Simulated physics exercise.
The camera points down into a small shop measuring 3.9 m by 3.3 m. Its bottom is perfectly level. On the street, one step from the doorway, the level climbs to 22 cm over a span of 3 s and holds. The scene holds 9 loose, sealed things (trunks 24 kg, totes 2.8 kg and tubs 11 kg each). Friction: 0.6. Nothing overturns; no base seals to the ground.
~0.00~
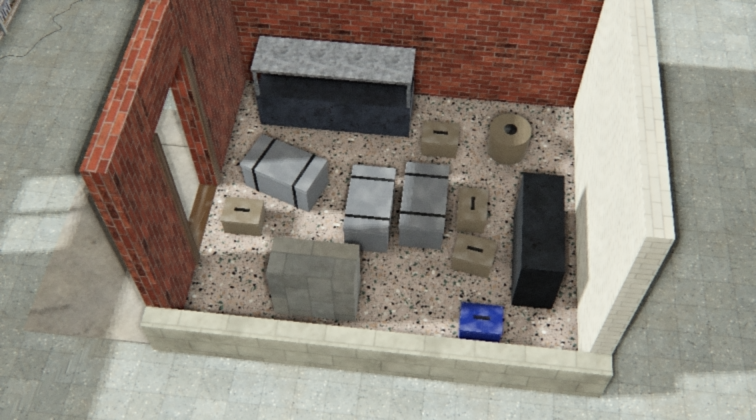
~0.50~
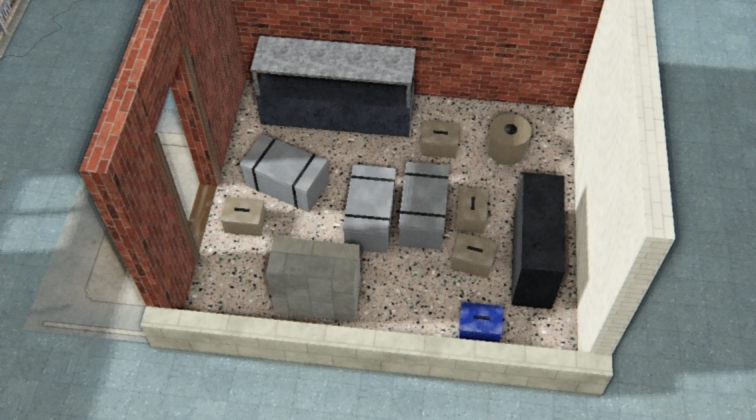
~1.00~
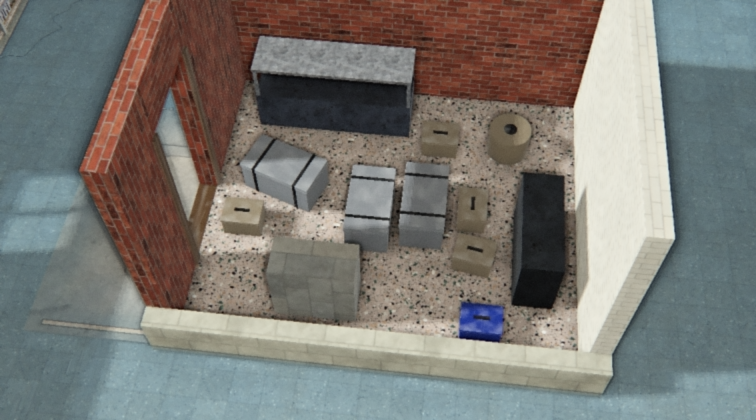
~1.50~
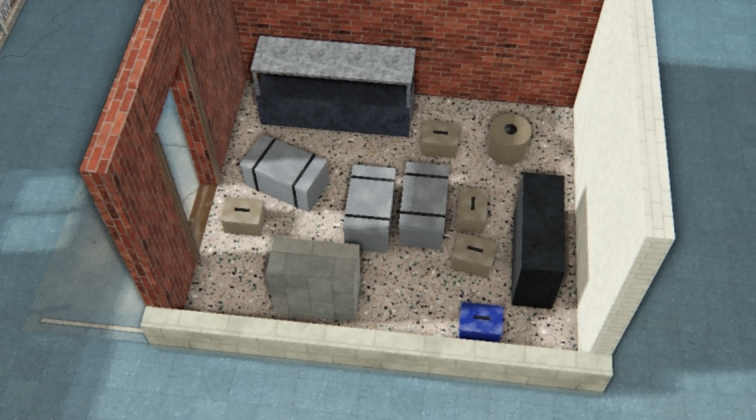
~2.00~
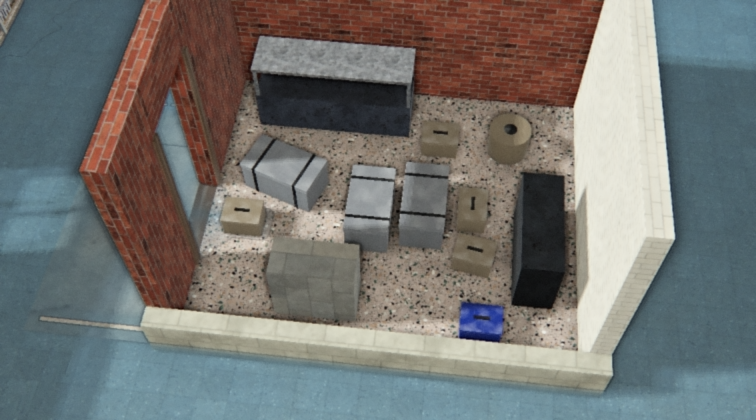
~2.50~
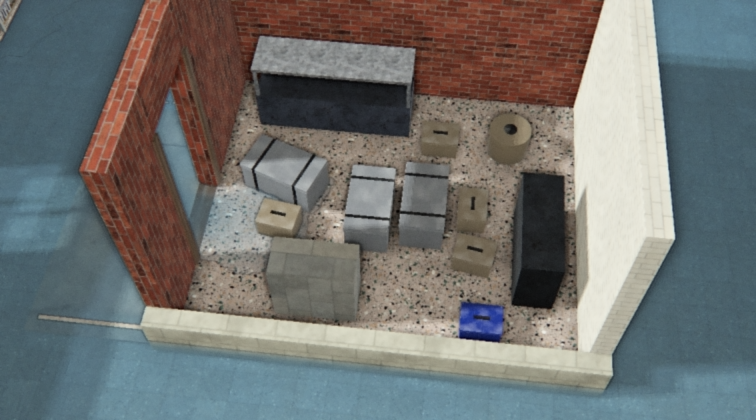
Water covers the street around a small brick-walled shop, enters the doorway and shifts a tan box.
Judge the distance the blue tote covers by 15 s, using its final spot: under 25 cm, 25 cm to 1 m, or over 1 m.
Looks like it will get pushed a little way.
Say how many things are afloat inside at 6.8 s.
It comes to 5 of them.
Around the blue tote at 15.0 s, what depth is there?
The depth there is around 19 cm.
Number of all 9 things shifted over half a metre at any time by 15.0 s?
That comes to 9.
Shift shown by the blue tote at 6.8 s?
Displacement near 80 cm.
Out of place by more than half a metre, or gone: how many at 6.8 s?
The number I get is 4.
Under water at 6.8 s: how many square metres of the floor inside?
10.5 m2.
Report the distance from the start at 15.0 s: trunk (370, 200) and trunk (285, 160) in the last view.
100 cm and 40 cm respectively.
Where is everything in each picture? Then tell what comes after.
The blue tote at (482, 318) rests on the ground; water covers 0.0 m2; 0 of 9 have shifted, in the first picture.
The blue tote at (482, 318), on the bottom; 0.0 m2 under water; 0 of 9 have shifted, in the second picture.
The blue tote at (482, 318) rests on the ground; water covers 0.0 m2; 0 of 9 have shifted, in the third picture.
The blue tote at (482, 318) rests on the ground; 0.0 m2 under water; 0 of 9 have shifted, in the fourth picture.
The blue tote at (482, 318), on the bottom; 0.2 m2 under water; 0 of 9 have shifted, in the fifth picture.
The blue tote at (482, 318) rests on the ground; water covers 0.8 m2; 1 of 9 have shifted, in the sixth picture.
After 3.5 s the blue tote is near (482, 318), 0.0 m from its start, aground; 1 afloat.
After 6.8 s the blue tote is near (561, 309), 0.8 m from its start, afloat; 5 afloat.
After 11.0 s the blue tote is near (562, 307), 0.8 m from its start, afloat; 9 afloat.
After 15.0 s the blue tote is near (551, 302), 0.6 m from its start, afloat; 9 afloat.
